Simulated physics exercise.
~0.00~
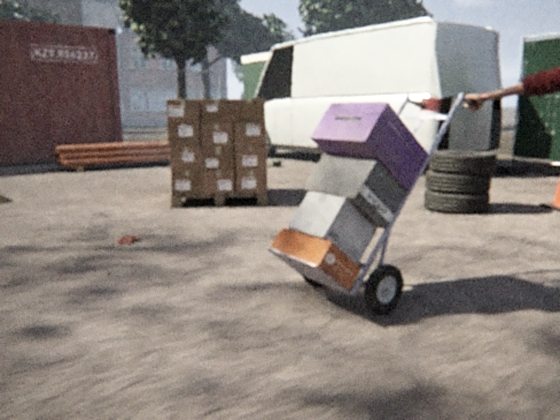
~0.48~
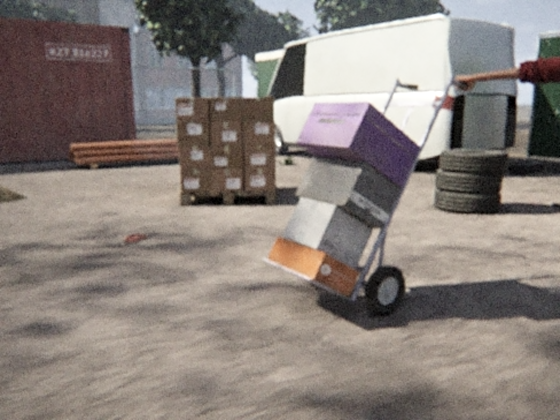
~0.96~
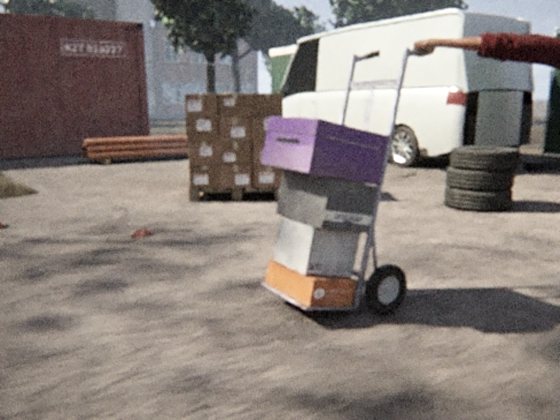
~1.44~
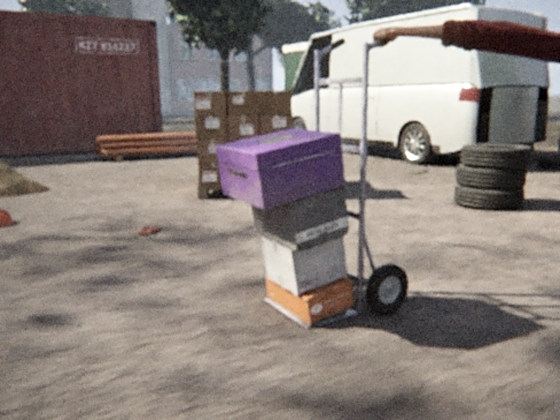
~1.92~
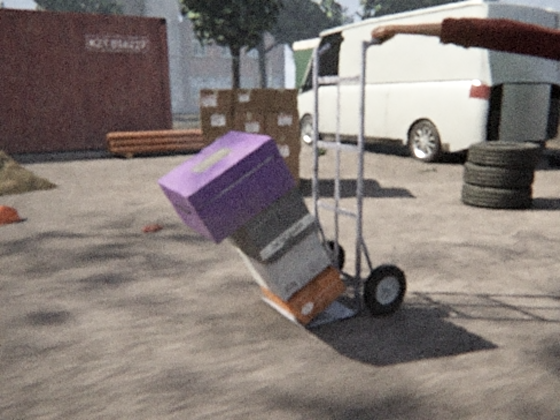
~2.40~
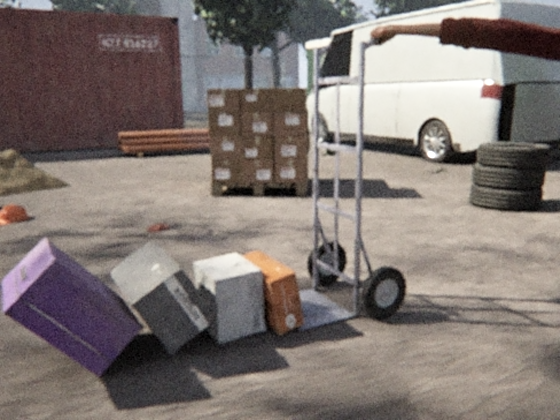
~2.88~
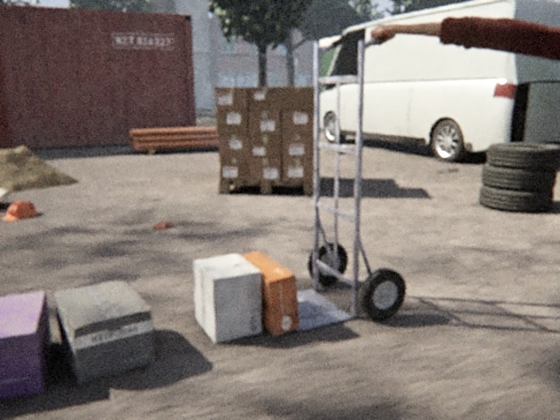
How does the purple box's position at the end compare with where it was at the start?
At the start the purple box sits on top of the stack on the tilted hand truck. By the end it lies on the ground at the far left, beyond the grey box.
